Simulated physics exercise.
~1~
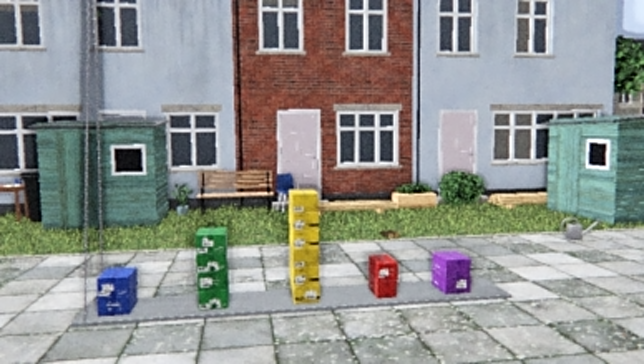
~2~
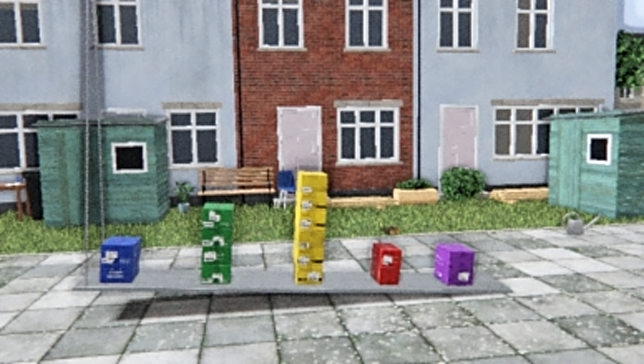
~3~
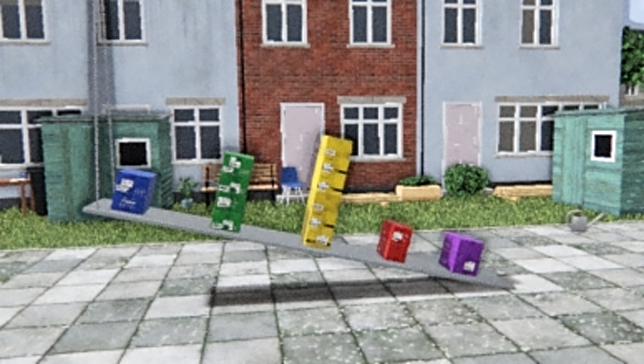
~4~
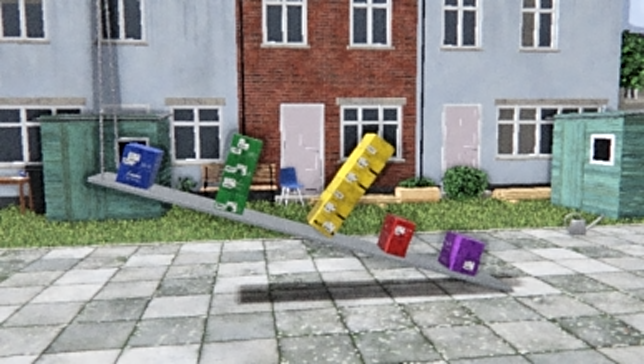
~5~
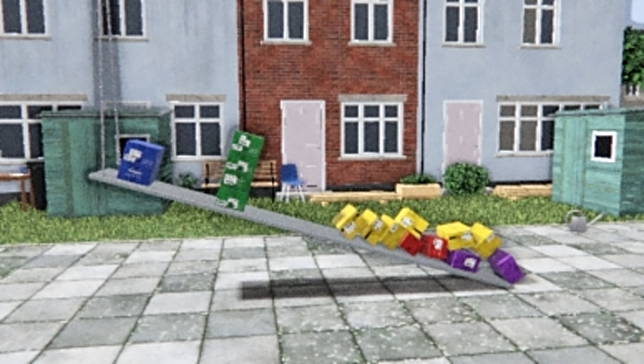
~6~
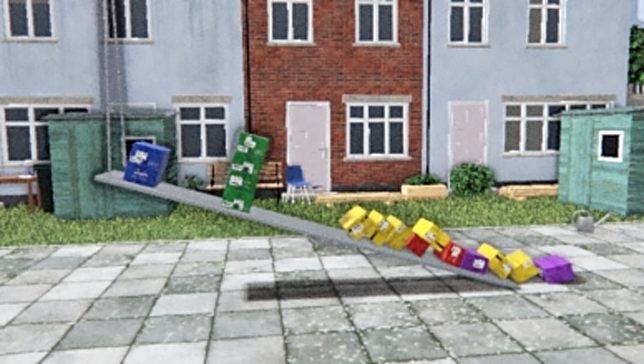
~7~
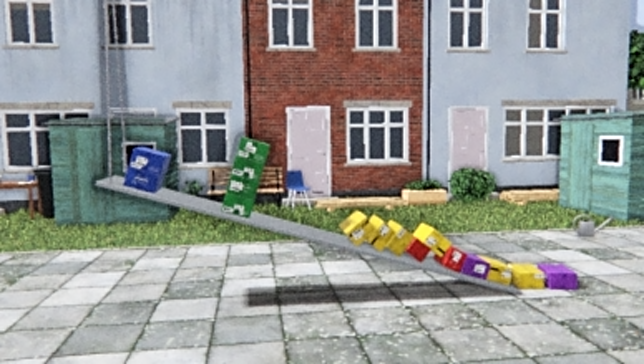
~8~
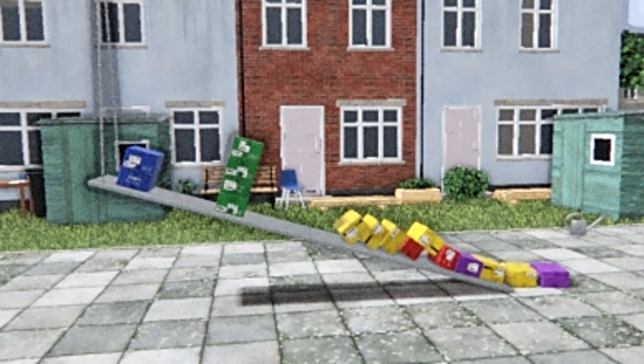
Outside a row of houses, a rack tilts and the yellow pile topples over red and purple.
